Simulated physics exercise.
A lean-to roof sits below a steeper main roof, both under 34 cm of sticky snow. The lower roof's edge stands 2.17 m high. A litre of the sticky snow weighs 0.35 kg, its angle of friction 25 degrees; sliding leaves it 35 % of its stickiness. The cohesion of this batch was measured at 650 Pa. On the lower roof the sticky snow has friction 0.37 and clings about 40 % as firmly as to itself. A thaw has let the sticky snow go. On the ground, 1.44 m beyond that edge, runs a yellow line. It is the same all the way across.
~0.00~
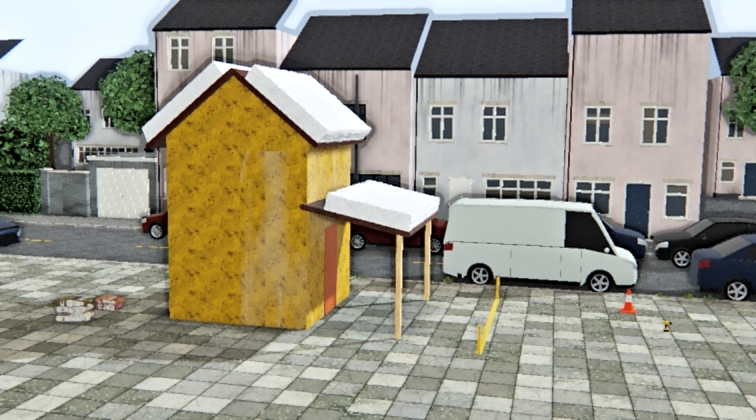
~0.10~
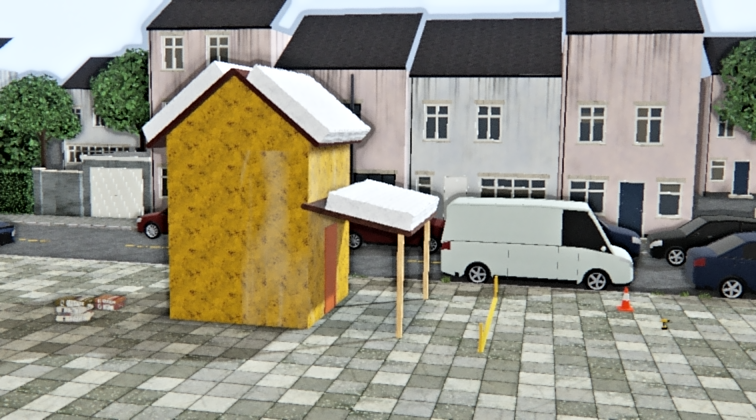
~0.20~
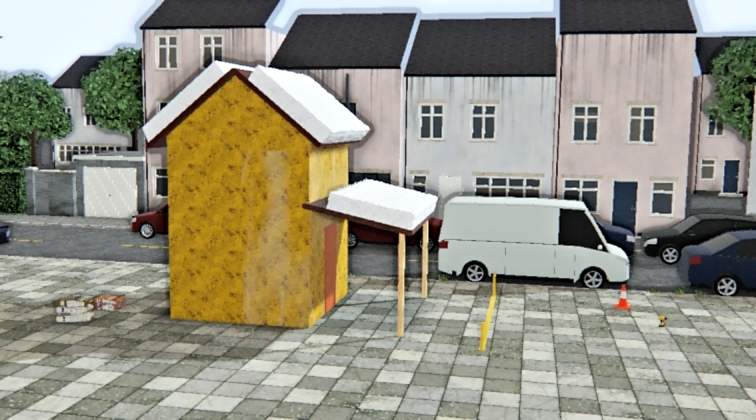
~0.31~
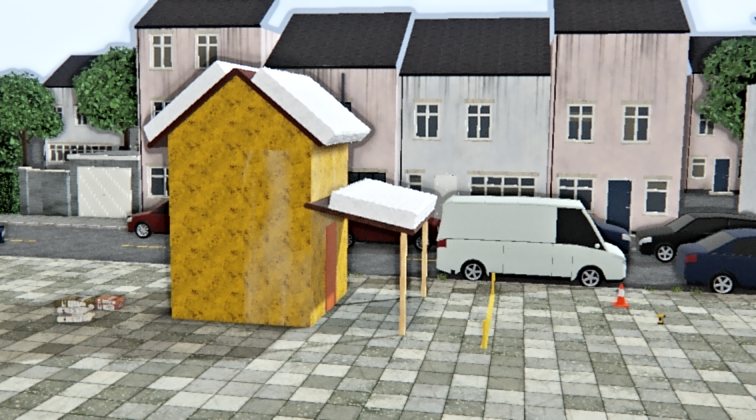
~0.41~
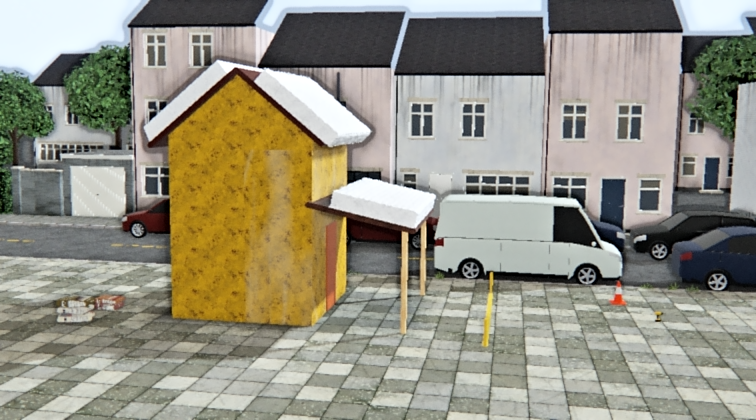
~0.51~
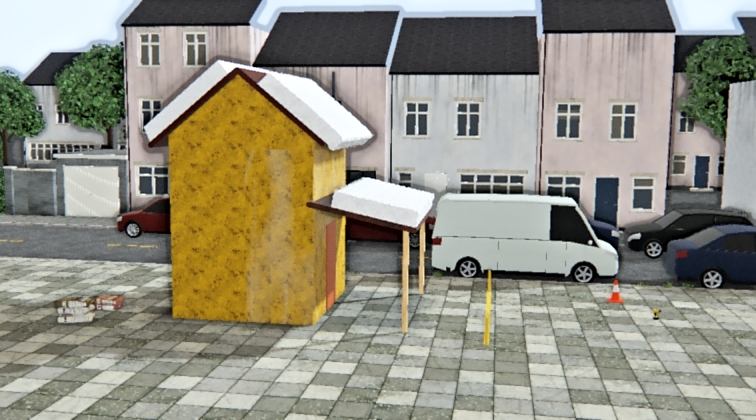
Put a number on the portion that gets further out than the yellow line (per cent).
The portion that gets further out than the yellow line is near 5 %.
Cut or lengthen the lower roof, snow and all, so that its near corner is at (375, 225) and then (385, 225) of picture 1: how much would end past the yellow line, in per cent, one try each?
In that order: 20 %, 16 %.
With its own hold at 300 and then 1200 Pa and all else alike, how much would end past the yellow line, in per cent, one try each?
In turn about 20 %, 0 %.
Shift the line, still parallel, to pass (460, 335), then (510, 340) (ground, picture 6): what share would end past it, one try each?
In that order: 14 %, 2 %.
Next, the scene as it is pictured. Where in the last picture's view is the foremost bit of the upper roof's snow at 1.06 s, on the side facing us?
Near (371, 196).
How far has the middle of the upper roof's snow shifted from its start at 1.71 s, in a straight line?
Roughly 2.4 m.
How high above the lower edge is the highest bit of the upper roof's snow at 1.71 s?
About 1.2 m.
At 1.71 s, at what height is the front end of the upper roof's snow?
About 2.6 m.
By 1.06 s, none is below the lower edge and 0 % is past the line.
By 1.71 s, none is below the lower edge and 0 % is past the line.
By 2.35 s, 16 % is below the lower edge and 0 % is past the line.
By 3.00 s, 34 % is below the lower edge and 4 % is past the line.
By 4.60 s, at the end, 38 % is below the lower edge and 5 % is past the line.
